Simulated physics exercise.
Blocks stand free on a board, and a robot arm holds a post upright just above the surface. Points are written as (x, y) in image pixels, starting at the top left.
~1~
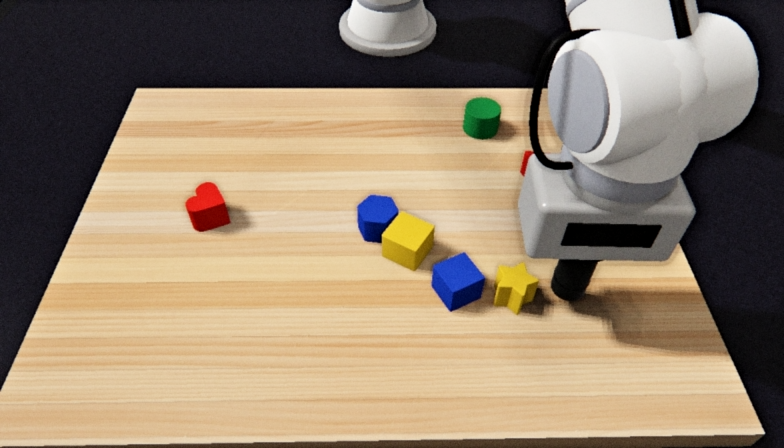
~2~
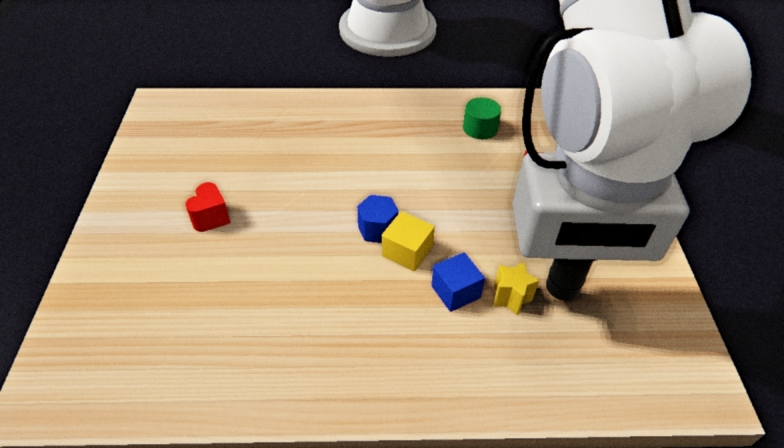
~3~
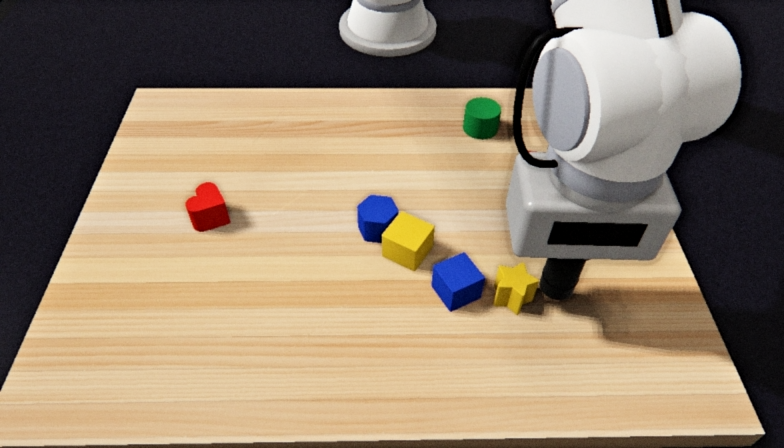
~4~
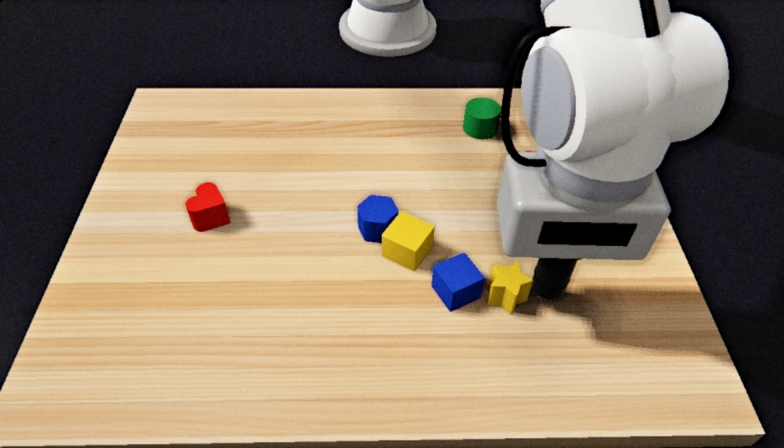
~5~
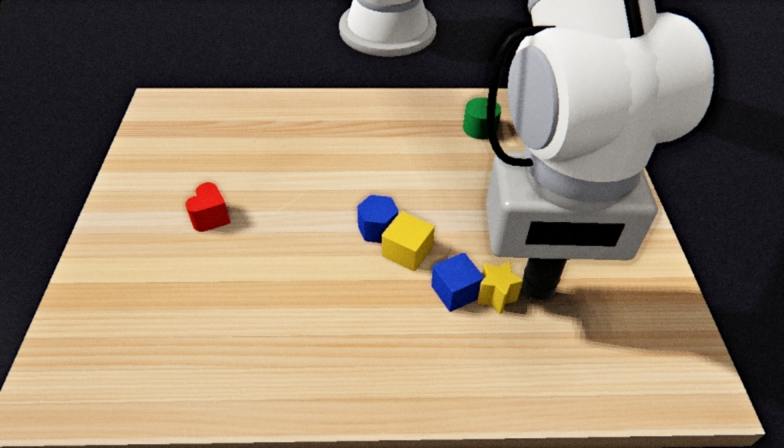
Robot arm moving a black post slowly left across a wooden board, nudging a yellow star block against a blue block.
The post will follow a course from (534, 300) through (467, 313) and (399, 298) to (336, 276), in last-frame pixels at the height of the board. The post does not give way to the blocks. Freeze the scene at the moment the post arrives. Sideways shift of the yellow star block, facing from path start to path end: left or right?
So, looking from the first point of the path to the last, the yellow star block moves leftwards.
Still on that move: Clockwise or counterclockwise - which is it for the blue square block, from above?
It twists clockwise.
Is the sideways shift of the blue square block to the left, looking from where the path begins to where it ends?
Final answer: No.
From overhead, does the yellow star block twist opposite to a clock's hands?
I believe so.
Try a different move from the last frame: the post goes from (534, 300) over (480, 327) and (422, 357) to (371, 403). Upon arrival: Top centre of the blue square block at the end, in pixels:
Its top face will be centred at roughly (425, 268).
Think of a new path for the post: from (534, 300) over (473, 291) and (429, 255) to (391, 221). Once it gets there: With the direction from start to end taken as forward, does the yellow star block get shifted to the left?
Final answer: Yes.
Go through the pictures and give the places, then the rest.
In the first frame, tip of the post at (567, 289), middles of tops, yellow square block at (409, 230), blue square block at (459, 271), yellow star block at (517, 277).
In the second frame, post at (562, 288), nothing pushed.
In the third frame, post at (556, 288), nothing pushed.
In the fourth frame, post at (548, 287), yellow star block at (511, 277).
In the fifth frame, post at (538, 287), yellow square block at (409, 230), blue square block at (459, 271), yellow star block at (501, 276).
The first path, step by step. One third of the way, post at (468, 300); blue square block at (412, 266), turned 55° clockwise; yellow star block at (437, 293), turned 20° clockwise.
Two thirds of the way, post at (398, 285); blue square block at (377, 254), turned 90° clockwise; yellow star block at (376, 297), turned 25° anticlockwise.
At the end, post at (334, 263); yellow square block unmoved; blue square block at (348, 231), turned 135° clockwise; yellow star block at (368, 296), turned 55° anticlockwise.
